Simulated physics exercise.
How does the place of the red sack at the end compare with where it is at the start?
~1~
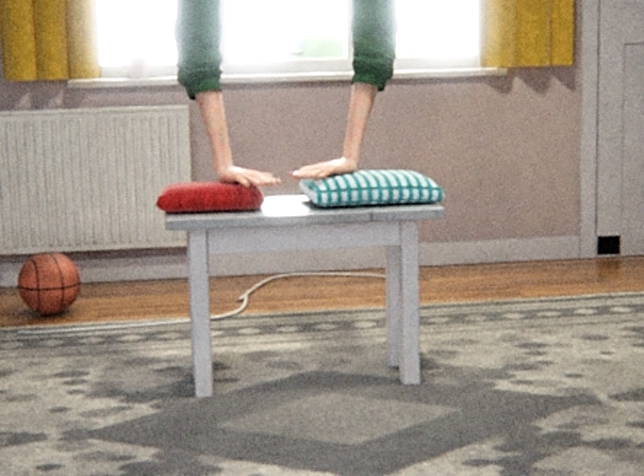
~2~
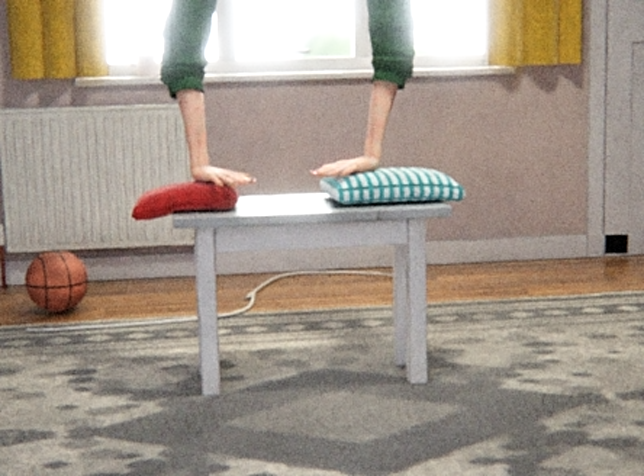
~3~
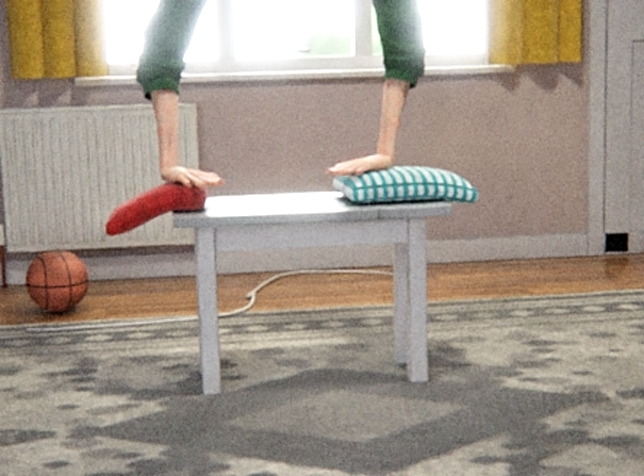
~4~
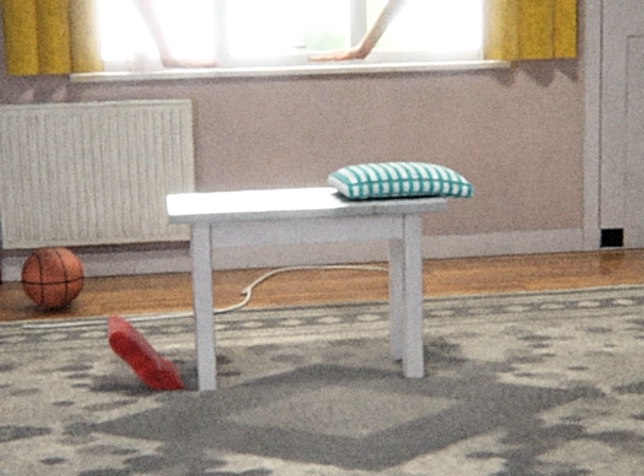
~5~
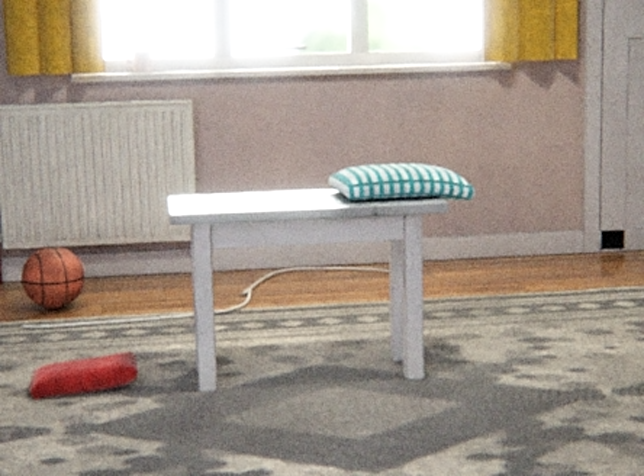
At the start the red sack is on the left part of the white tabletop, and at the end it lies on the rug to the left of the table.
In a living room with yellow curtains, a white radiator and a patterned grey rug, a swaying view from the front takes in a small white table below a bright window. A red sack lies on the left of the tabletop and a turquoise and white checked pillow on the right, with a basketball on the floor to the left. Two hands in green sleeves push them apart until the sack droops over the left edge. The hands lift away as the sack drops to the rug, tips over and ends lying flat to the left of the table. The pillow stays on top, poking slightly past the right edge.
